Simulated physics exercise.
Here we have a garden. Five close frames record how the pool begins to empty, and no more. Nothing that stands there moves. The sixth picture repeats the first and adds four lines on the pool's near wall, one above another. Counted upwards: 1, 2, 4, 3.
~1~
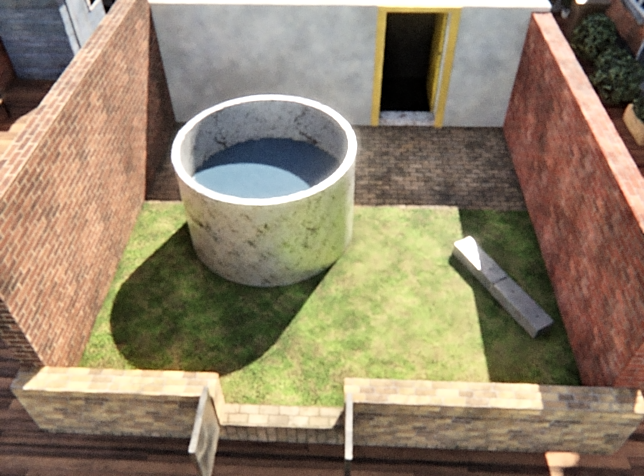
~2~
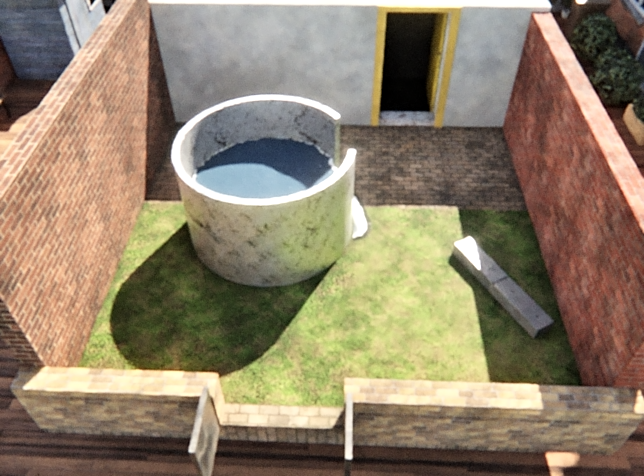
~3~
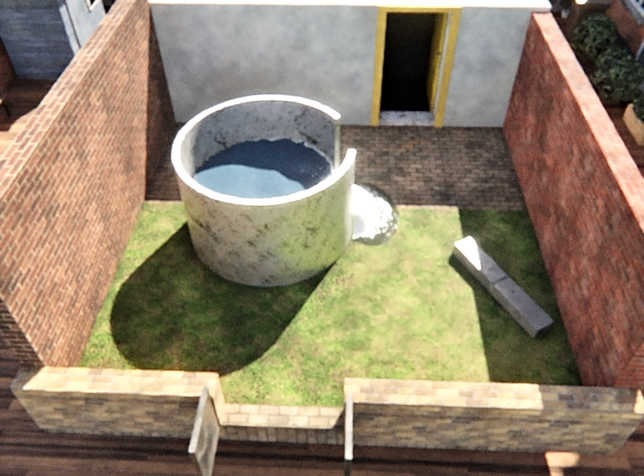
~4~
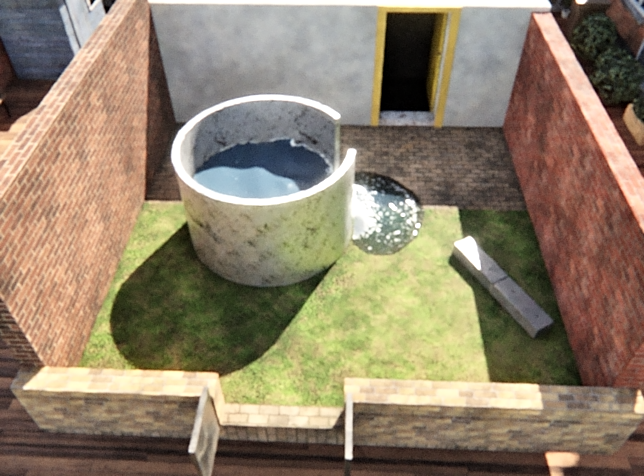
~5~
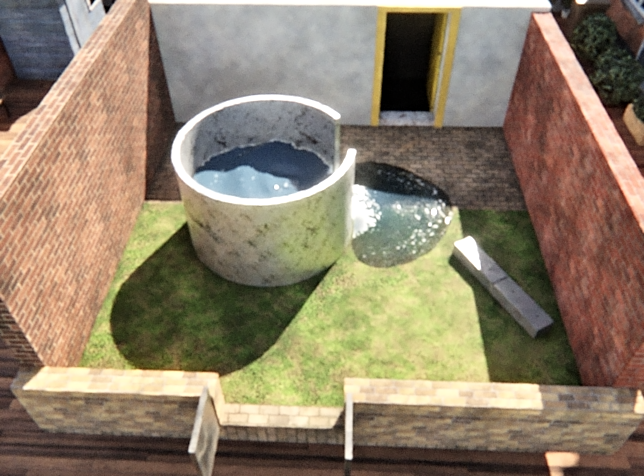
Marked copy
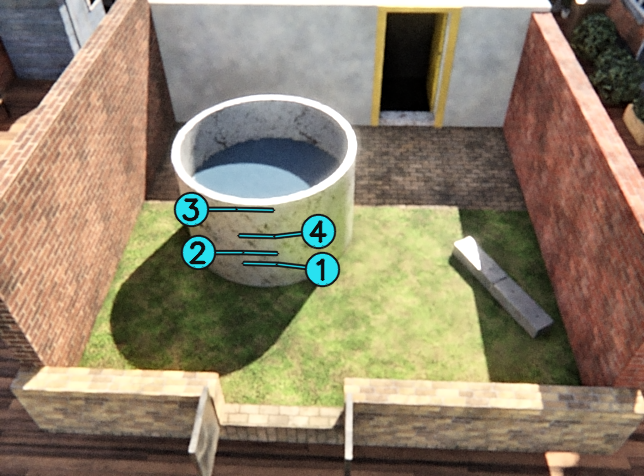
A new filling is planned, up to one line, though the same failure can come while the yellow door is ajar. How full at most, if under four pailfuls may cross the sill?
I would pick level 2.
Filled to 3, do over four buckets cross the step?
Yes, that goes wrong.
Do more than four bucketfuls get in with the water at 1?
No.
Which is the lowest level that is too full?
Level 4.
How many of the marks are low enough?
Two of them.
On the marked copy, 1 at (260, 263); 2 at (259, 253); 3 at (254, 209); 4 at (257, 236); from the bottom up 1, 2, 4, 3.
With 1, nothing gets over.
With 2, a bucket or two gets in.
With 3, dozens of bucketfuls pour in.
With 4, about 11 bucketfuls get in.
